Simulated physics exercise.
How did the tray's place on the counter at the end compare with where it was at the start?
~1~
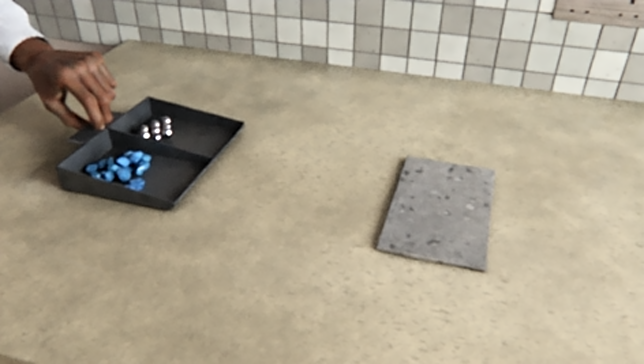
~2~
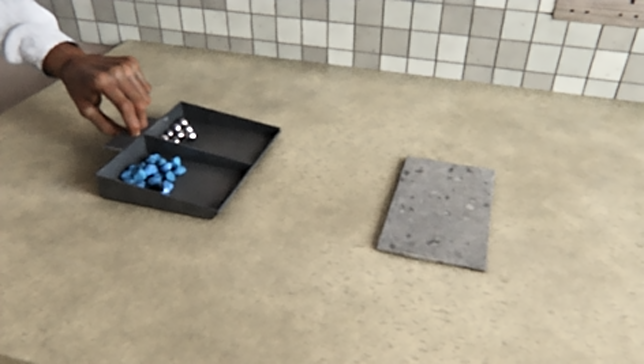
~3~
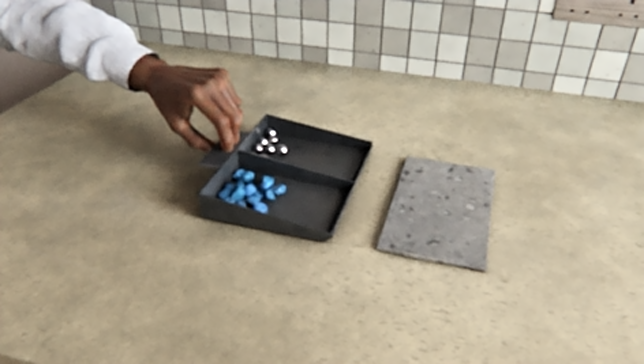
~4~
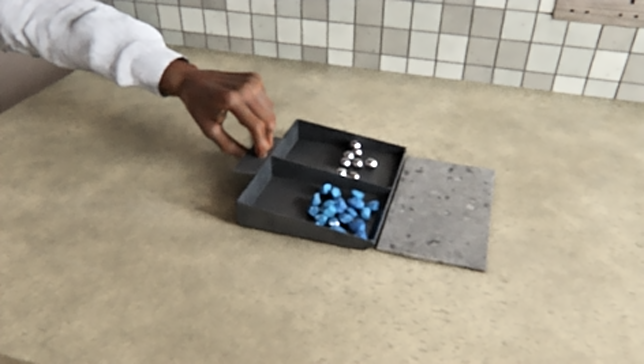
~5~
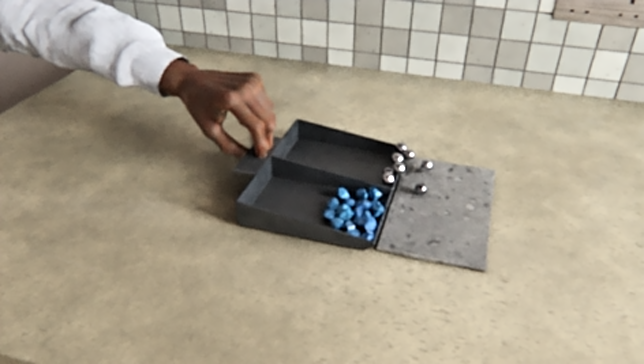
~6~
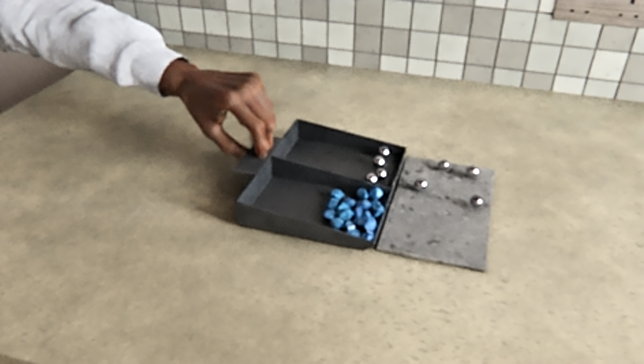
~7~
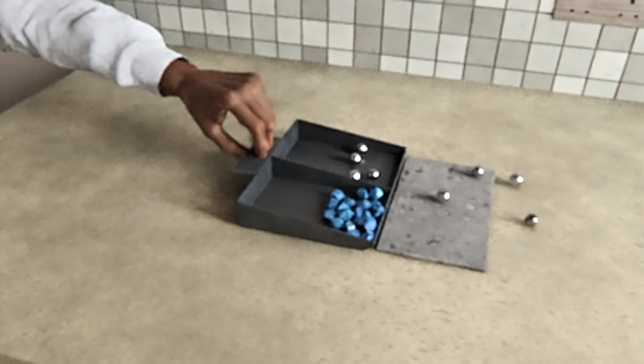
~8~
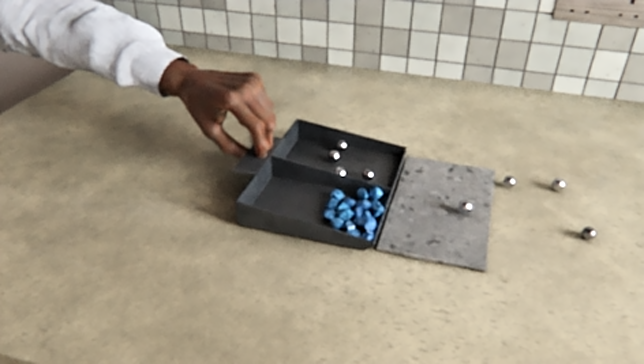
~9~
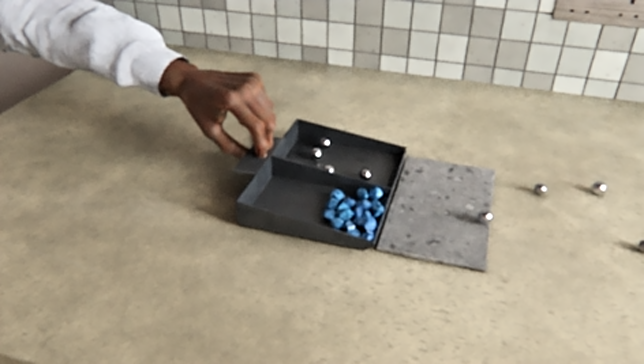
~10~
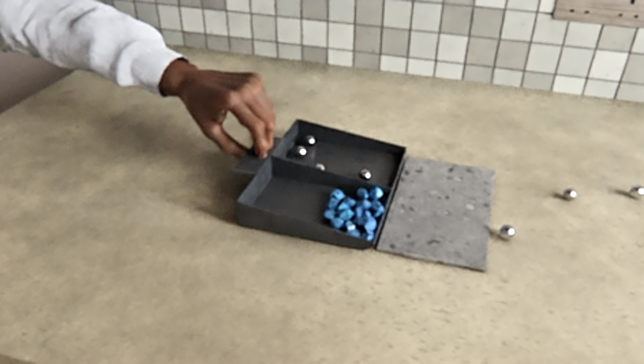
At the start the tray sat off to the left, well apart from the grey slab. By the end it was farther right and slightly nearer the viewer, resting against the slab's left edge.
